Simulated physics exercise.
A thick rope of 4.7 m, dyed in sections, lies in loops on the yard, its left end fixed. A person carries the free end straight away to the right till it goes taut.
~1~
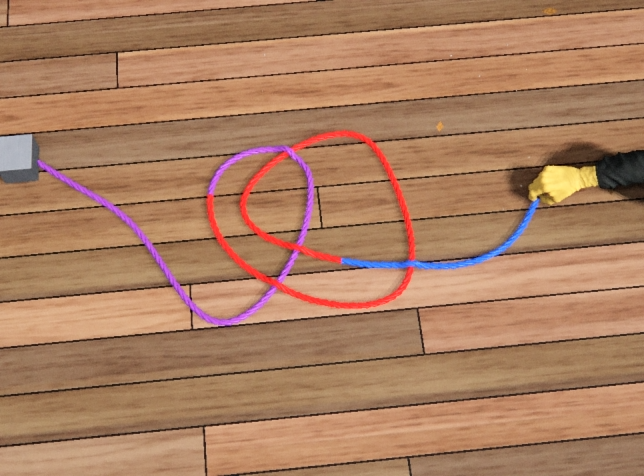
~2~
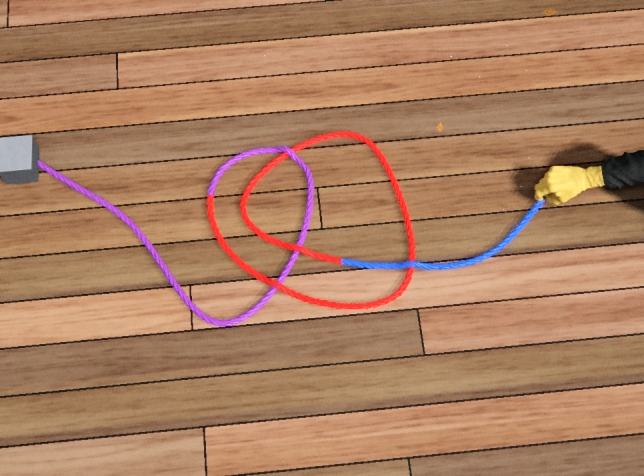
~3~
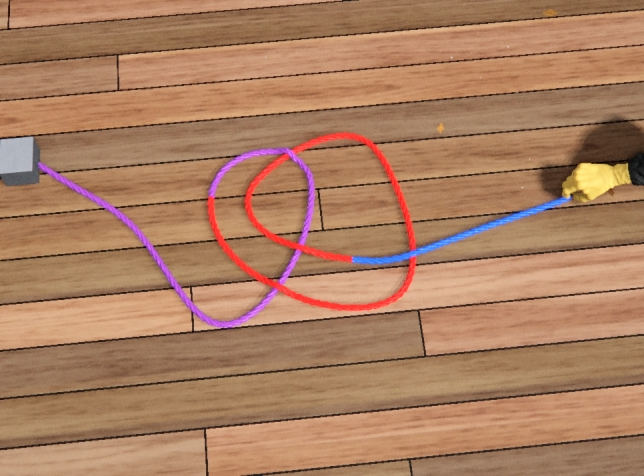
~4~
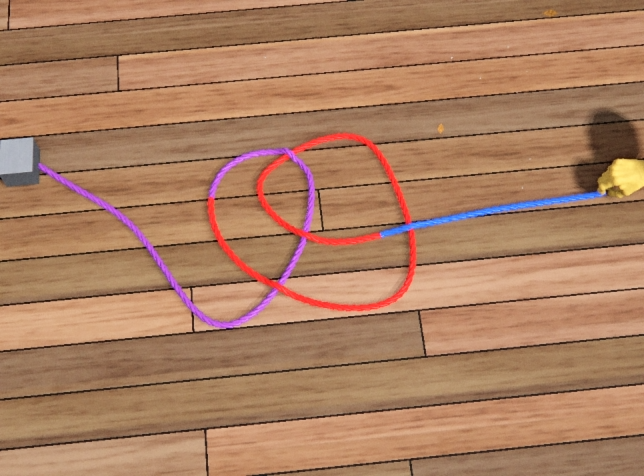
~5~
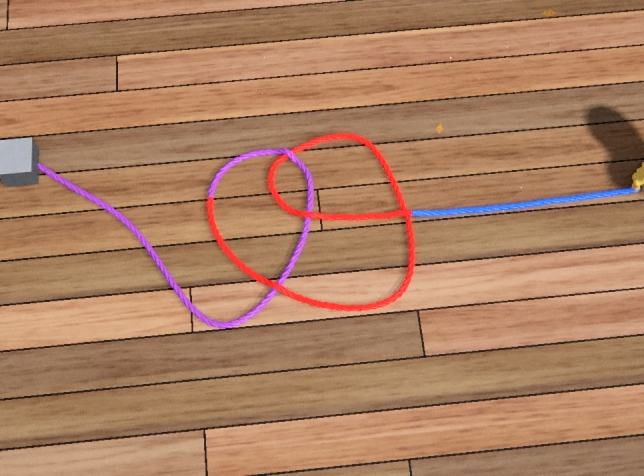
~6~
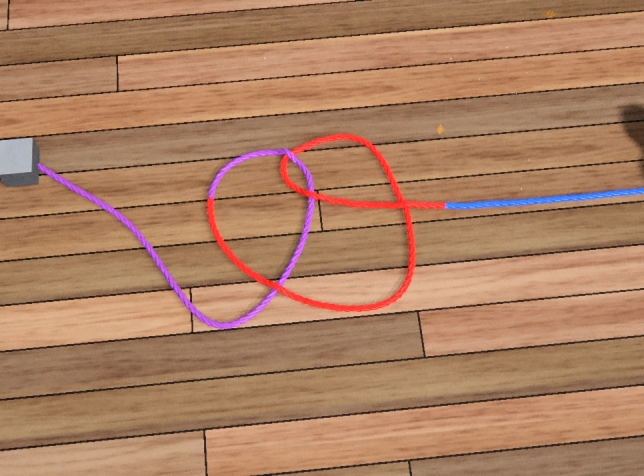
A yellow-gloved hand pulls the blue end of a looped, multicoloured rope to the right.
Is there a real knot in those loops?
Outcome: The rope tightens into a knot.
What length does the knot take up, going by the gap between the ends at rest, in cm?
Some 20 cm.
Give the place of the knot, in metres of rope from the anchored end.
About 1.4 m.
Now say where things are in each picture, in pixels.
The first picture shows shows, crossings (276, 286) red over purple, (297, 250) red over purple, (290, 151) purple over red, (411, 268) blue over red; rope runs through (149, 245) (307, 169) (319, 302) (319, 138) (415, 263); grip (537, 199).
In the second picture, shows, rope runs through (149, 246) (319, 302) (415, 264); grip (543, 200).
In the third picture, shows, rope runs through (150, 248) (320, 304) (425, 249); grip (570, 197).
In the fourth picture, shows, rope runs through (150, 248) (320, 304) (450, 219); grip (605, 193).
In the fifth picture, shows, rope runs through (149, 248) (319, 304) (483, 209); grip (640, 189).
In the sixth picture, shows, rope runs through (149, 249) (307, 172) (319, 305) (320, 141) (518, 203).
Next, the ends are 2.7 m apart, loops still 51 cm across.
Then, the ends are 3.5 m apart, loops still 31 cm across.
After that, the ends are 4.2 m apart, loops still 31 cm across.
Later, the ends are 4.5 m apart, loops still 9 cm across.
At the end, the ends are 4.5 m apart, loops still 8 cm across.
